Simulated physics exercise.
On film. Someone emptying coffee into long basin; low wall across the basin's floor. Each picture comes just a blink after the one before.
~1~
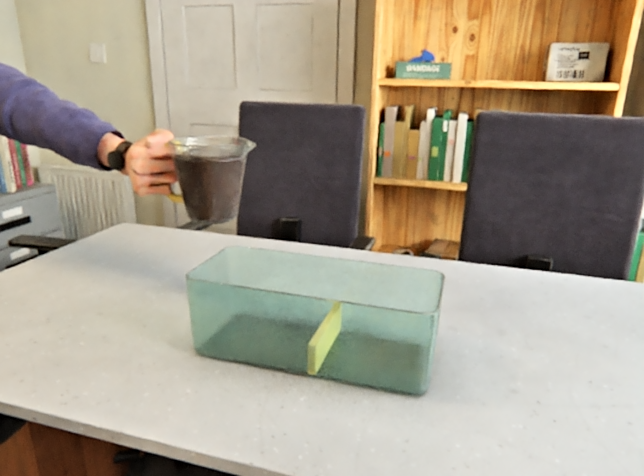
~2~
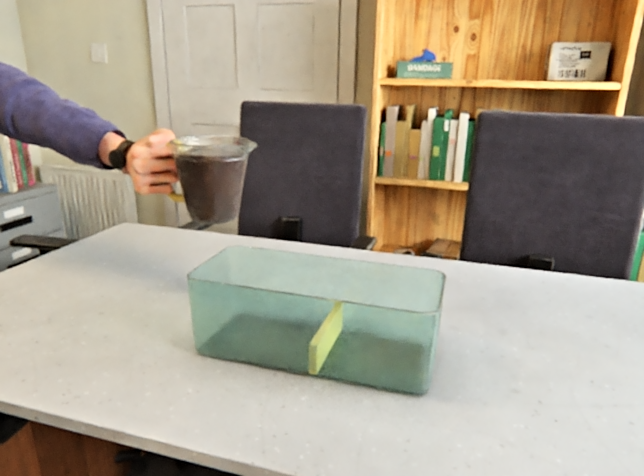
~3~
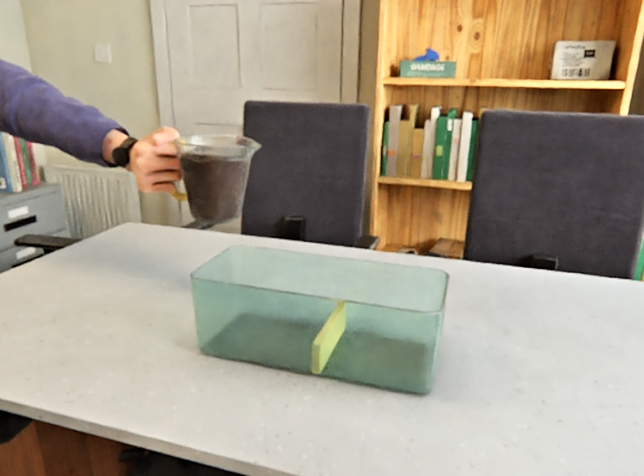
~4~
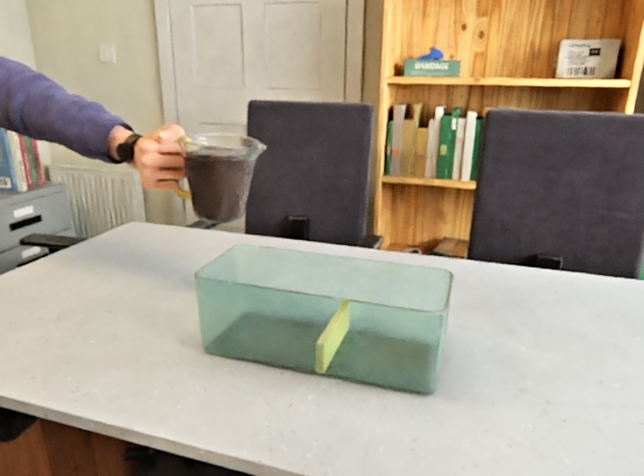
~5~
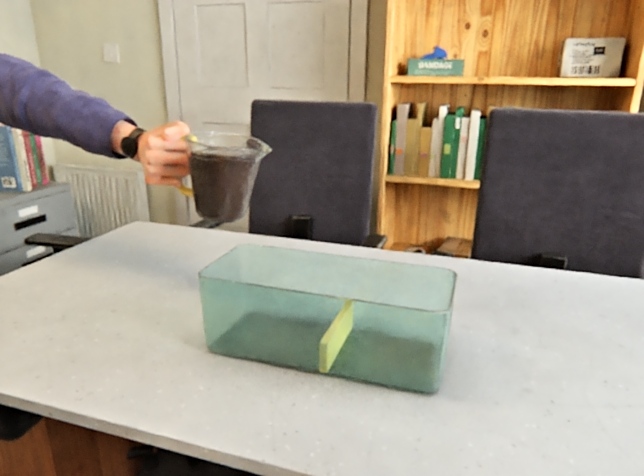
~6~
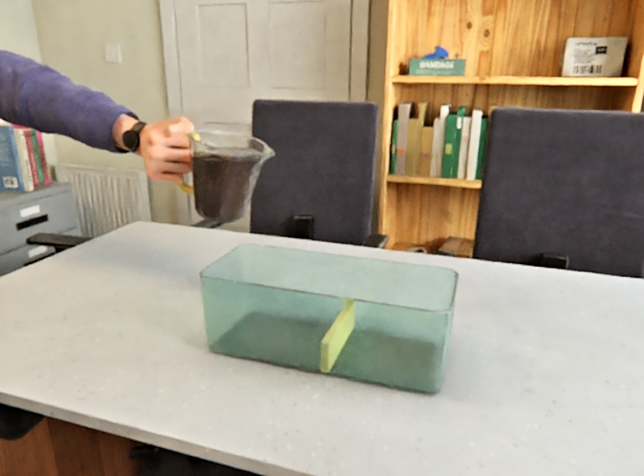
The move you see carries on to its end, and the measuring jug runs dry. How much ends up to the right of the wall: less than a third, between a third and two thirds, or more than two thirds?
I reckon what ends right of the wall does not reach a third.
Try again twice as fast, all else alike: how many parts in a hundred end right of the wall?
Roughly 5 percent.
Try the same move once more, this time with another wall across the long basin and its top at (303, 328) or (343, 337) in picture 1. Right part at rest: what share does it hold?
55 % then 10 %, approximately.
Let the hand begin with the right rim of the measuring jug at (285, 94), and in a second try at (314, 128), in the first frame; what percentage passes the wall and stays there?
Estimate: 80 per cent, then 95 per cent.
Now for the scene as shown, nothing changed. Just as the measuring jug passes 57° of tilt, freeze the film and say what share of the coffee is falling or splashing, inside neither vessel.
About 15 %.
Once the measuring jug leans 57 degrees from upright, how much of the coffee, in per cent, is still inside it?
75 %.
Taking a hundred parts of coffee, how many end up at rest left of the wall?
Close to 95 in a hundred.
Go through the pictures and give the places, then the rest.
Tilt 0°; pouring edge (254, 145); surface from (182, 150) to (245, 155); the long basin's rim runs from (208, 261) to (441, 293); the wall's top is at (326, 323), in the first frame.
Tilt 0°; pouring edge (256, 145); surface from (183, 150) to (245, 155), in the second frame.
Tilt 2°; pouring edge (260, 146); surface from (187, 150) to (249, 155), in the third frame.
Tilt 4°; pouring edge (265, 148); surface from (192, 150) to (255, 154), in the fourth frame.
Tilt 7°; pouring edge (271, 151); surface from (198, 149) to (260, 155), in the fifth frame.
Tilt 11°; pouring edge (274, 154); surface from (200, 150) to (265, 155), in the sixth frame.
A moment on, the measuring jug is tipped part way and 77 per cent is still to pour, 8 is left of the wall and 0 right of it.
Next, the measuring jug is tipped on its side and 27 per cent is still to pour, 56 is left of the wall and 1 right of it.
Then the measuring jug is tipped on its side and 2 per cent is still to pour, 91 is left of the wall and 3 right of it.
Later the measuring jug is tipped on its side and 0 per cent is still to pour, 94 is left of the wall and 4 right of it.
At rest 94 per cent lies left of the wall, 4 right of it and 2 outside.
